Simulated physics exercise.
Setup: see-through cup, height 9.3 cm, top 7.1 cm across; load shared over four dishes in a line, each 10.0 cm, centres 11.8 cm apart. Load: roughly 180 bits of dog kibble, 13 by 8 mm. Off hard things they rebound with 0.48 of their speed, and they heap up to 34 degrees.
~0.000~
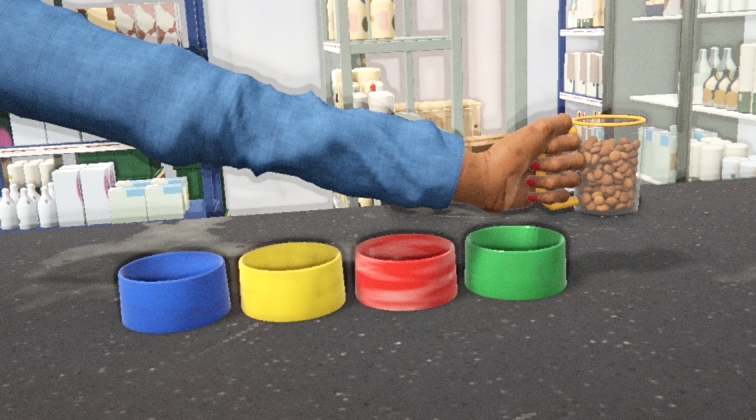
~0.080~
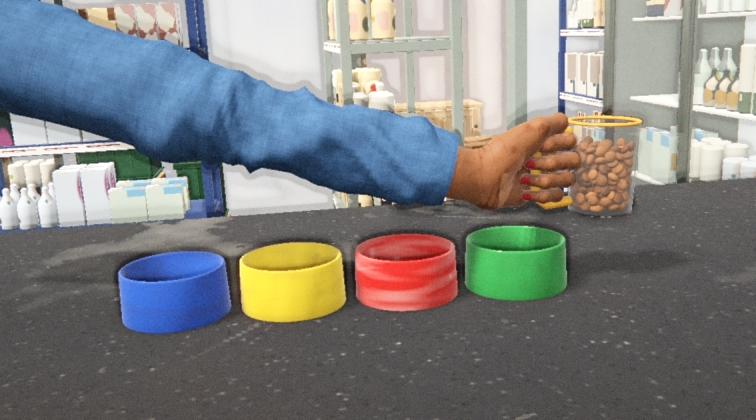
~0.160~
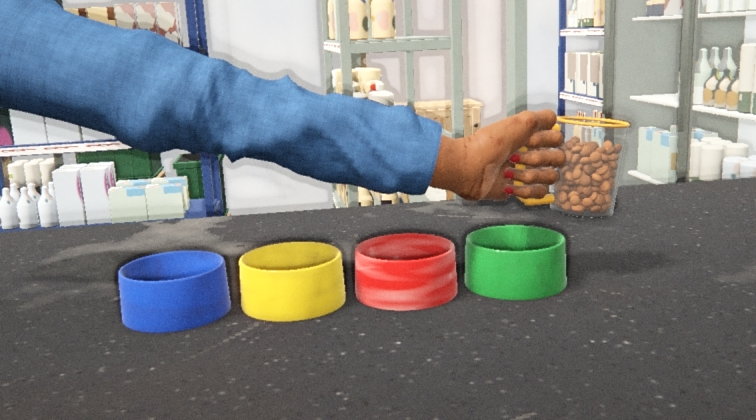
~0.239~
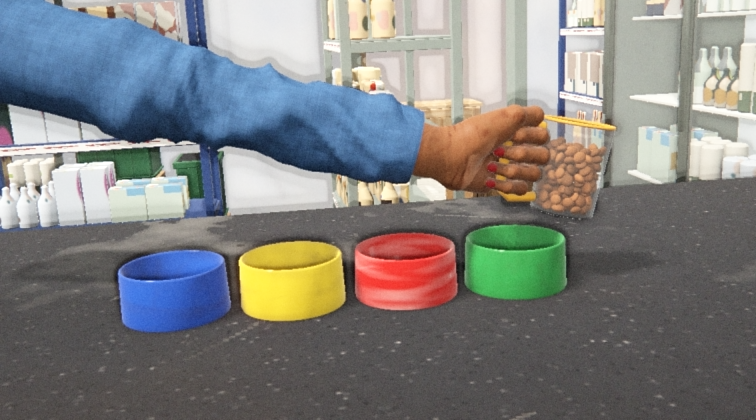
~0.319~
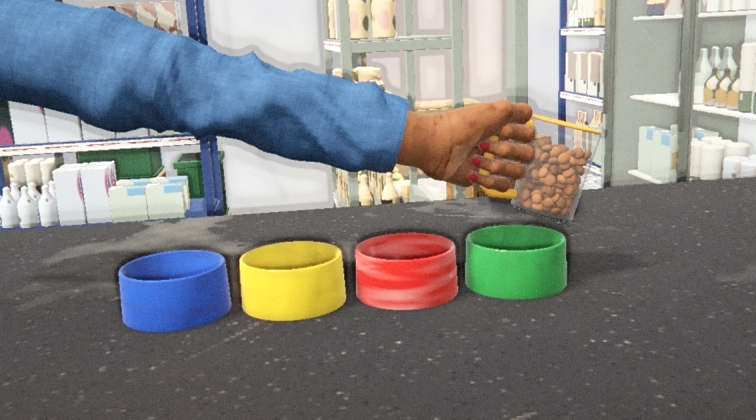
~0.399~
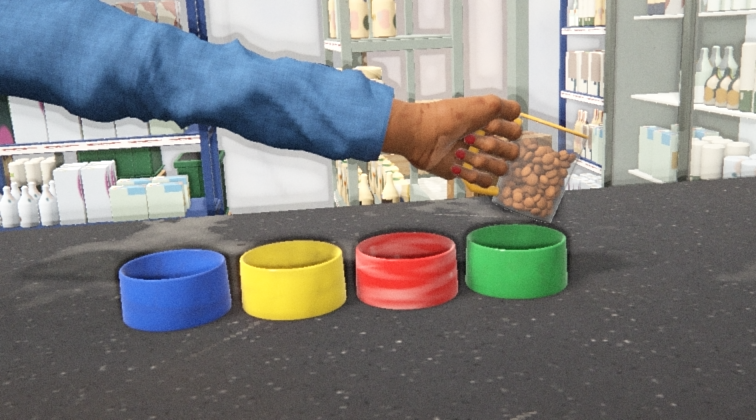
The clip shows a hand in a blue sleeve holding a clear cup of brown pieces behind a row of blue, yellow, red and green dishes, moving it a short way left while gradually tilting it to the right.
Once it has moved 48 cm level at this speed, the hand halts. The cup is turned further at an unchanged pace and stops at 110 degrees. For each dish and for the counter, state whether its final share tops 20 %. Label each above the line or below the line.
Red: Below the line; blue: Above the line; green: Below the line; yellow: Above the line; counter: Below the line.
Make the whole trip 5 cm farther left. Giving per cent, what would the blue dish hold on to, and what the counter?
After the change, blue takes 80 while the counter takes 10.
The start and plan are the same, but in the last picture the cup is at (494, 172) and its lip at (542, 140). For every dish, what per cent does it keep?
Then red 0, blue 100, green 0, and yellow 0.
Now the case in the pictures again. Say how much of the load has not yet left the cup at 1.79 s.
Load share: Near 85 percent.
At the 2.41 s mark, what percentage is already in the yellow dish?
Some 35 per cent.
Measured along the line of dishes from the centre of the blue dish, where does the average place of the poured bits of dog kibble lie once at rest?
Offset: About 5 cm, rightward.
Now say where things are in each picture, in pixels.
Cup at (607, 165), tilt 0 degrees, lip at (640, 119), moved 0.0 cm; middle of the pieces at (607, 176); green dish at (515, 239); red dish at (405, 248); yellow dish at (290, 257); blue dish at (172, 267), in the first picture.
Cup at (602, 166), tilt 2 degrees, lip at (637, 120), moved 0.6 cm; middle of the pieces at (602, 177), in the second picture.
Cup at (586, 166), tilt 6 degrees, lip at (624, 124), moved 2.3 cm; middle of the pieces at (586, 177), in the third picture.
Cup at (570, 167), tilt 11 degrees, lip at (611, 128), moved 4.0 cm; middle of the pieces at (569, 178), in the fourth picture.
Cup at (554, 168), tilt 17 degrees, lip at (598, 132), moved 5.8 cm; middle of the pieces at (552, 179), in the fifth picture.
Cup at (537, 169), tilt 22 degrees, lip at (584, 137), moved 7.7 cm; middle of the pieces at (535, 179); green dish at (516, 237); red dish at (405, 246); yellow dish at (291, 255); blue dish at (173, 265). The cup turns about 65 degrees a second and travels 23 cm a second, in the sixth picture.
After 1.24 s, tilt 75 degrees; cup holds 100 %.
After 1.79 s, tilt 109 degrees; cup holds 85 %, yellow 15 %.
After 2.41 s, tilt 110 degrees; cup holds 35 %, blue 20 %, yellow 35 %.
At rest (4.5 s), red 0 %, blue 50 %, green 0 %, yellow 35 %, counter 10 %, cup 5 %.
